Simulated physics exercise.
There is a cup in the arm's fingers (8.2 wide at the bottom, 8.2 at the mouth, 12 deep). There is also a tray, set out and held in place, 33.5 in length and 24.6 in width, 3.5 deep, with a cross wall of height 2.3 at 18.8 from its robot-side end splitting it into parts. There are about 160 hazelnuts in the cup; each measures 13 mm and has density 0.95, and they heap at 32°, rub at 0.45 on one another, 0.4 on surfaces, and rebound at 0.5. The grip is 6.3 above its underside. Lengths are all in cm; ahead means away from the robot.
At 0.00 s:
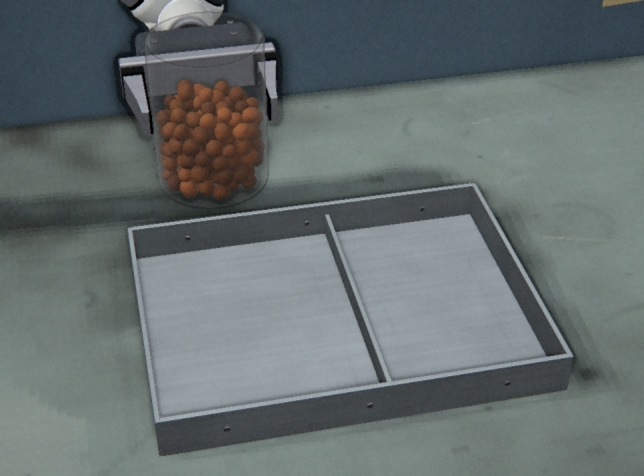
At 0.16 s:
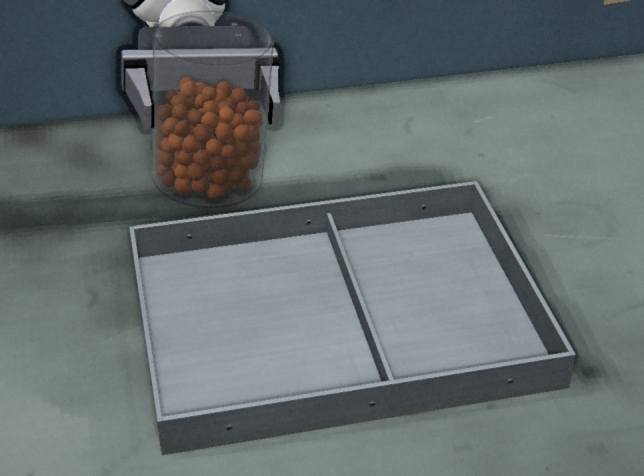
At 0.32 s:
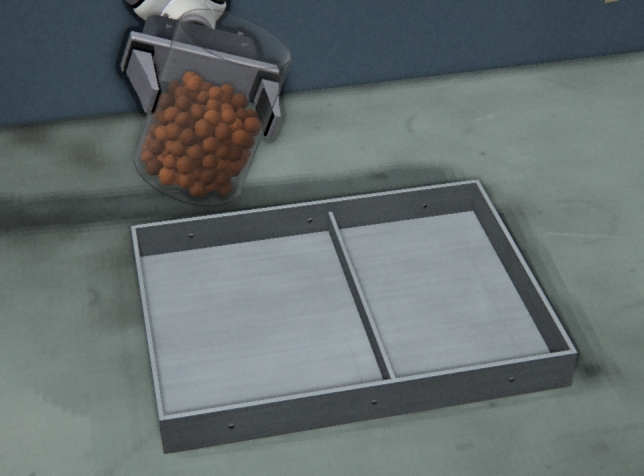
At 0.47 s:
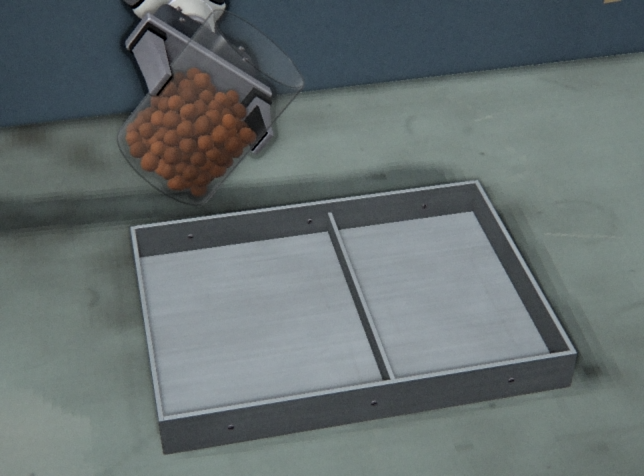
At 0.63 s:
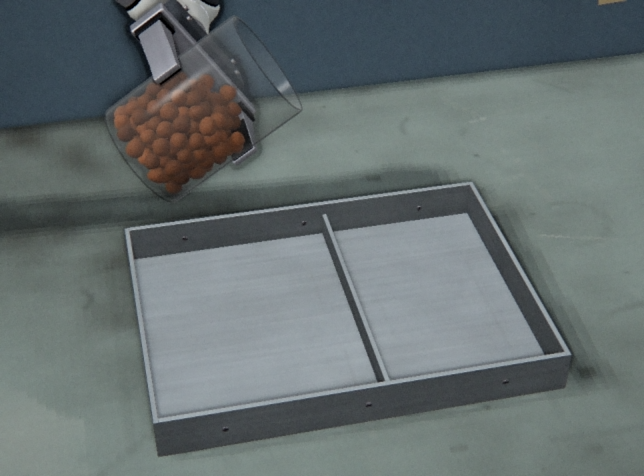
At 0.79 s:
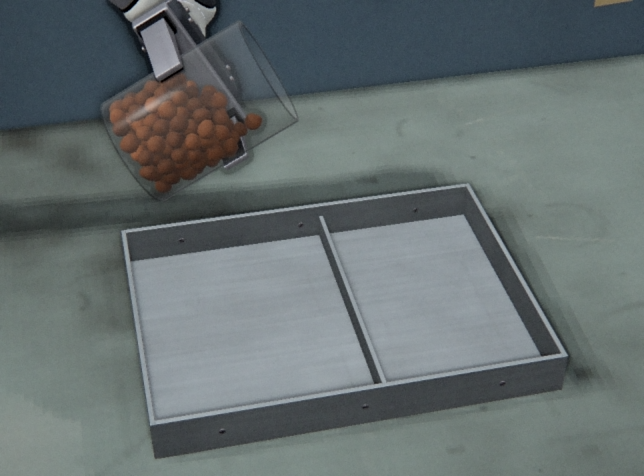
A clear cup of round, reddish-brown nuts, held by a gripper above a divided grey tray, starts upright and then tilts steadily to the right, its mouth swinging over while the nuts shift inside toward its lower side.
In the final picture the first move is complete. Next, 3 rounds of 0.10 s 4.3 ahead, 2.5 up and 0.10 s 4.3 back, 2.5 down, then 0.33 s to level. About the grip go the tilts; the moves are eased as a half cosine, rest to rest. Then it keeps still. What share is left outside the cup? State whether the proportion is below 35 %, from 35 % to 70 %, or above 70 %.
The proportion is from 35 % to 70 %.
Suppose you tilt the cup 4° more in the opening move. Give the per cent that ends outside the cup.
Close to 60 in a hundred, I'd say.
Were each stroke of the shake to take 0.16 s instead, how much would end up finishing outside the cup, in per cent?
Roughly 10 percent would.
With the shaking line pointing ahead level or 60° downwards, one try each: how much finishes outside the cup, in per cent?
Near 20 and 5 percent respectively.
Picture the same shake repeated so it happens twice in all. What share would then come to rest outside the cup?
It would come to around 40 %.
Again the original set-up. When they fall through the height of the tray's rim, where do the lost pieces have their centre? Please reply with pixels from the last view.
Near (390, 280).
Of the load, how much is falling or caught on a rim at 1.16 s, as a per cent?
Some 7 percent.
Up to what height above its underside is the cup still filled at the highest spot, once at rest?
I'd say close to 6.0 cm.
After 1.16 s, tilted 62° forward, highest piece 28 above the table; 123 in the cup, 25 in the far-side part, 3 in the robot-side part, 11 in flight or on a rim.
After 1.53 s, tilted 37° forward, highest piece 26 above the table; 85 in the cup, 50 in the far-side part, 15 in the robot-side part, 5 on the table or floor, 7 in flight or on a rim.
After 1.92 s, level, highest piece 23 above the table; 84 in the cup, 51 in the far-side part, 20 in the robot-side part, 6 on the table or floor, 1 in flight or on a rim.
After 2.97 s, level, highest piece 23 above the table; 84 in the cup, 51 in the far-side part, 21 in the robot-side part, 6 on the table or floor.
At rest, 84 in the cup, 51 in the far-side part, 21 in the robot-side part, 6 on the table or floor. That is 48 % outside the cup.
